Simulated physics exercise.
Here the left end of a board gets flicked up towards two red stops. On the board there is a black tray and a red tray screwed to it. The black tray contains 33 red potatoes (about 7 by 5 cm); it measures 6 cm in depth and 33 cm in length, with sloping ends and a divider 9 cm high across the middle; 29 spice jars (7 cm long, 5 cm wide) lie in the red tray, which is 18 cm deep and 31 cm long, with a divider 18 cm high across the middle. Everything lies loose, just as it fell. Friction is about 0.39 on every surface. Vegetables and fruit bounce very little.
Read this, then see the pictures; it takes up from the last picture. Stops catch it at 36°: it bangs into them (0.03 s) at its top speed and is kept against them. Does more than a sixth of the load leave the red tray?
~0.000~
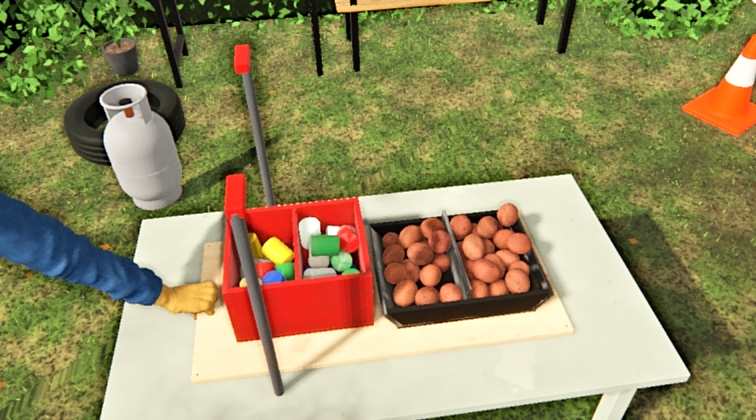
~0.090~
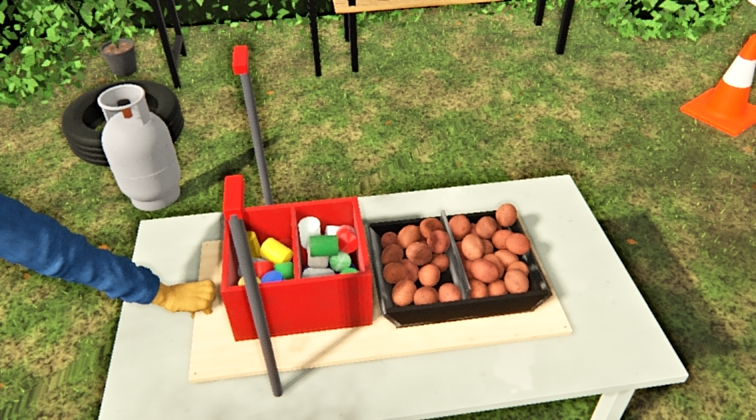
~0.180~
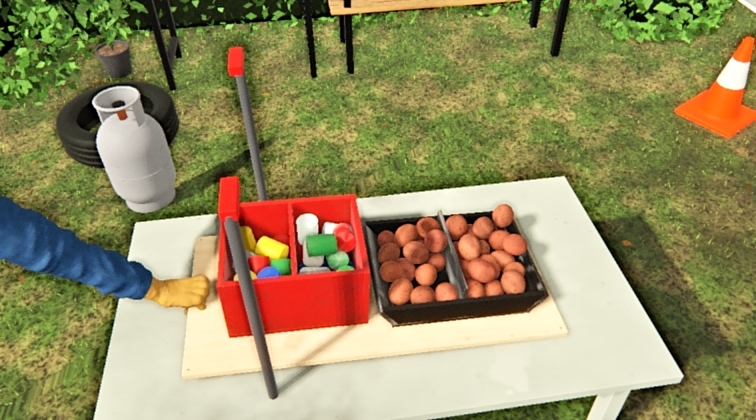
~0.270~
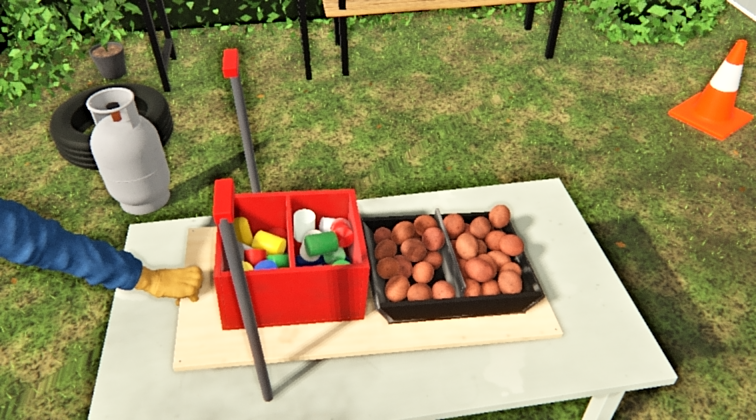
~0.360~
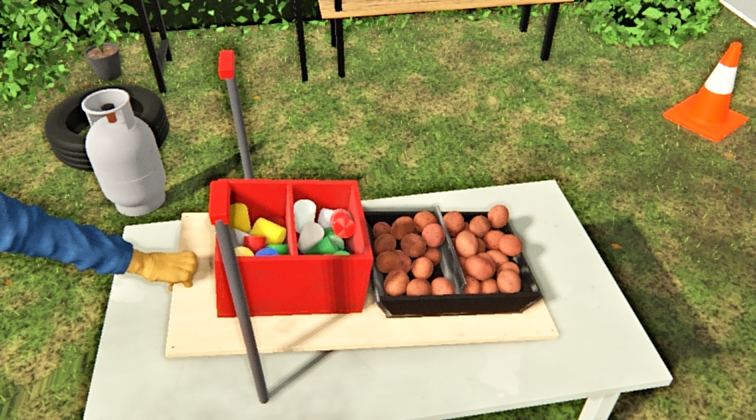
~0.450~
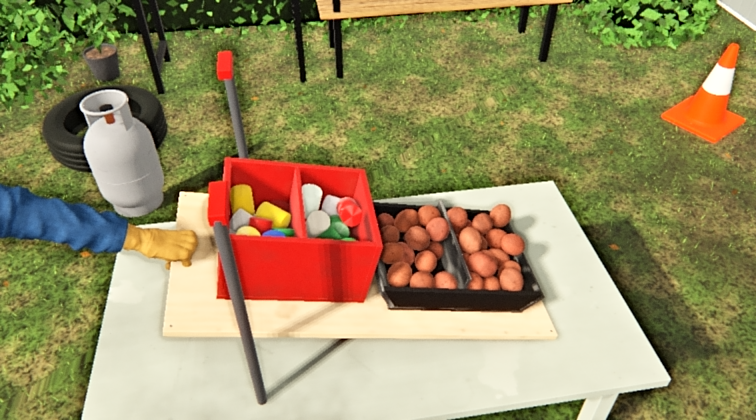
The portion lost is lower than a sixth.
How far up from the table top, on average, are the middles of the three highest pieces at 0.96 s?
I'd put it close to 60 cm.
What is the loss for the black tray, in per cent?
For the black tray, 10 percent.
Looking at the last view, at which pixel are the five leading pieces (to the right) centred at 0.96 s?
(528, 232).
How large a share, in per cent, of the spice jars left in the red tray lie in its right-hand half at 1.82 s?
Share in that half: Close to 50 %.
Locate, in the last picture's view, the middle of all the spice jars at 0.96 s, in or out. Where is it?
I'd put it close to (367, 154).
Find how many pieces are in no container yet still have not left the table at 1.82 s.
My count comes to close to 3.
After 0.72 s, it hits the stops.
After 0.82 s, tilt 36°; the black tray has all 33 and the red tray has all 29.
After 0.96 s, tilt 36°; the black tray has all 33 and the red tray has all 29.
After 1.22 s, tilt 36°; the black tray is down by 1 of 33 and the red tray has all 29.
Final count (at 1.82 s), the black tray is down by 4 of 33 and the red tray has all 29. Asked share, 0 of 29, 0 per cent.
